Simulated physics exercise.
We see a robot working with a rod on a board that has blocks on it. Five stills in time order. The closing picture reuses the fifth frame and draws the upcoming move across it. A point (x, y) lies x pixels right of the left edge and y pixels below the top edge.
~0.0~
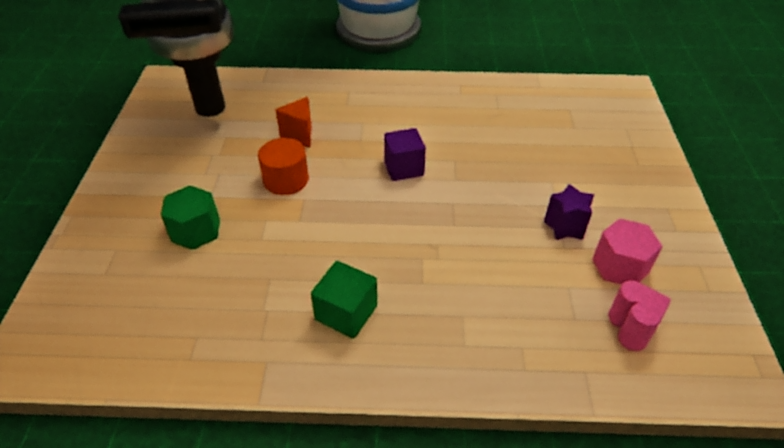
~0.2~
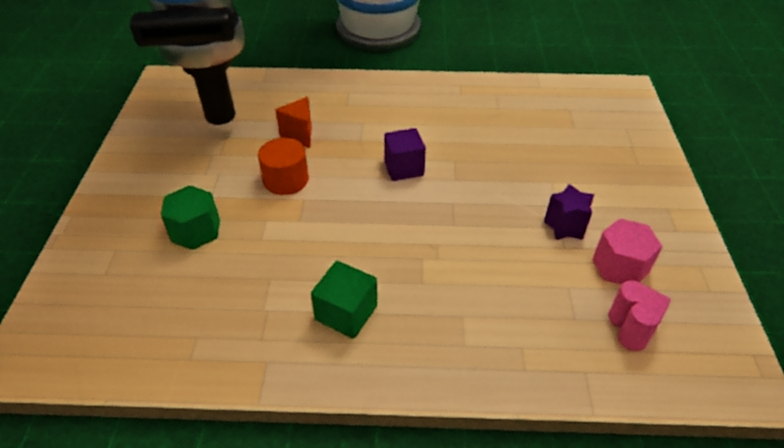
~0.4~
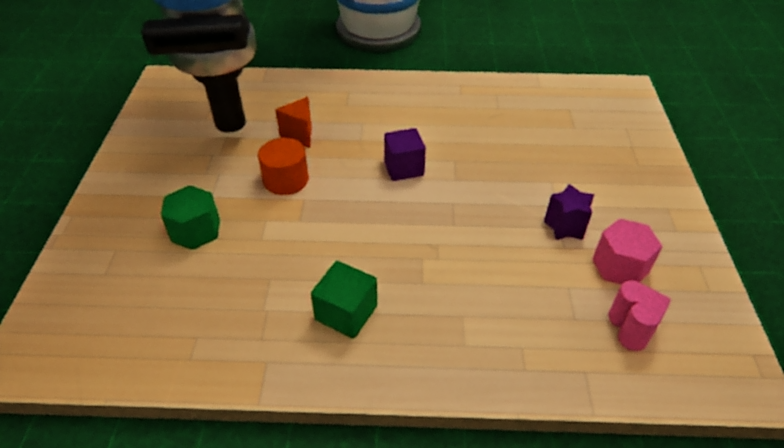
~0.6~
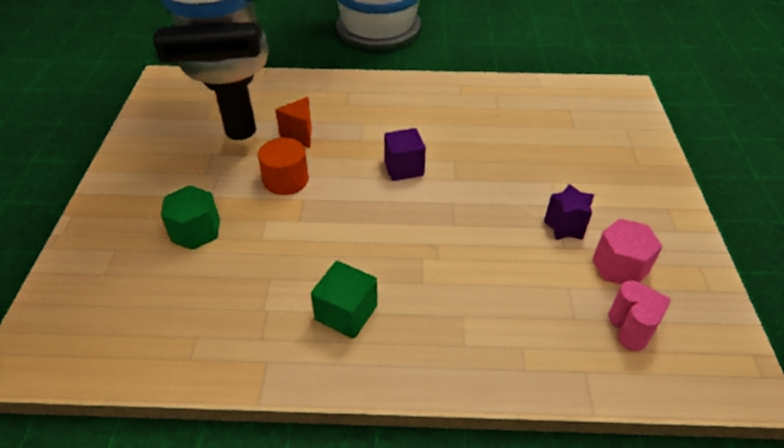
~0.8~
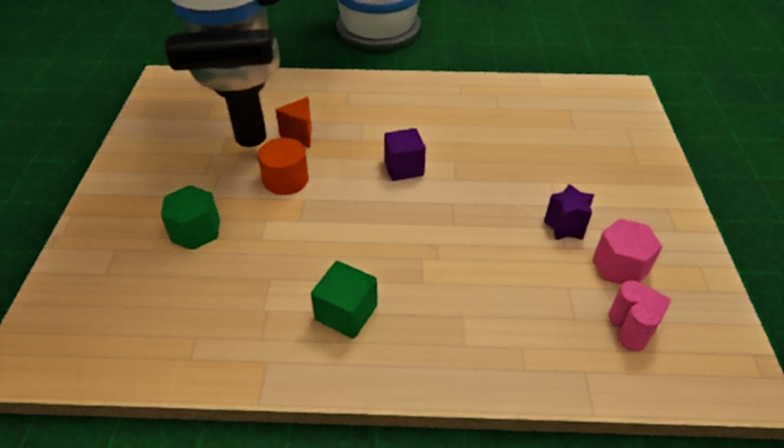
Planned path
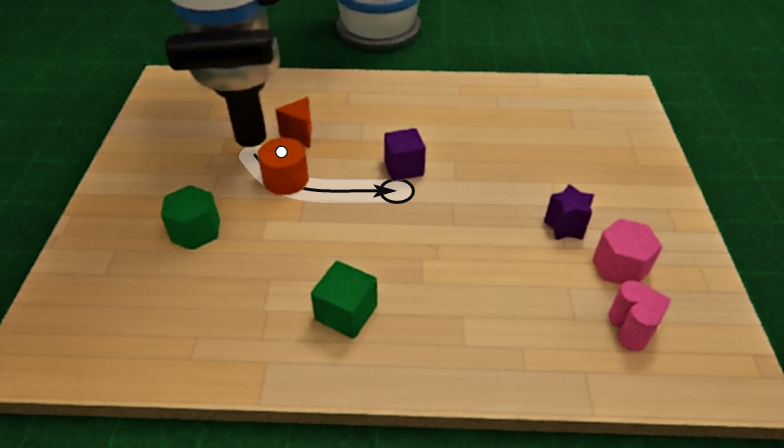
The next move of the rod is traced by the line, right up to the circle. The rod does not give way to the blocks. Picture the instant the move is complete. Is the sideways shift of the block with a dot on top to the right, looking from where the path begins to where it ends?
Yes, it checks out.
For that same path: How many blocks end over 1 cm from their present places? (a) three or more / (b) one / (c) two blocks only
I'll go with b - one.
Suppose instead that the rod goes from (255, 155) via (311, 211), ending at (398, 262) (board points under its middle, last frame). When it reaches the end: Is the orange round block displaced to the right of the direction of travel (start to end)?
That would be a no.
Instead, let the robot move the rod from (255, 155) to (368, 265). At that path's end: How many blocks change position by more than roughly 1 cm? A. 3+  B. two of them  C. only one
C.
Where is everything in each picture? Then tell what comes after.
Lower end of the rod (211, 108), tops of blocks, orange round block (281, 152), orange triangular piece (296, 108), purple square piece (405, 140), in the first frame.
Rod (221, 116), blocks as before, in the second frame.
Rod (231, 124), blocks as before, in the third frame.
Rod (241, 131), blocks as before, in the fourth frame.
Rod (251, 138), orange round block (281, 152), orange triangular piece (296, 108), purple square piece (405, 140), in the fifth frame.
The drawn path runs from (255, 155) via (286, 183) and (339, 191), ending at (397, 191); the dot is on the orange round block.
The first path, step by step. One third of the way, rod (283, 165); orange round block (312, 171).
Two thirds of the way, rod (339, 174); orange round block (355, 189).
At the end, rod (397, 174); orange round block (366, 192); orange triangular piece not moved; purple square piece (410, 138), turned 15° anticlockwise.
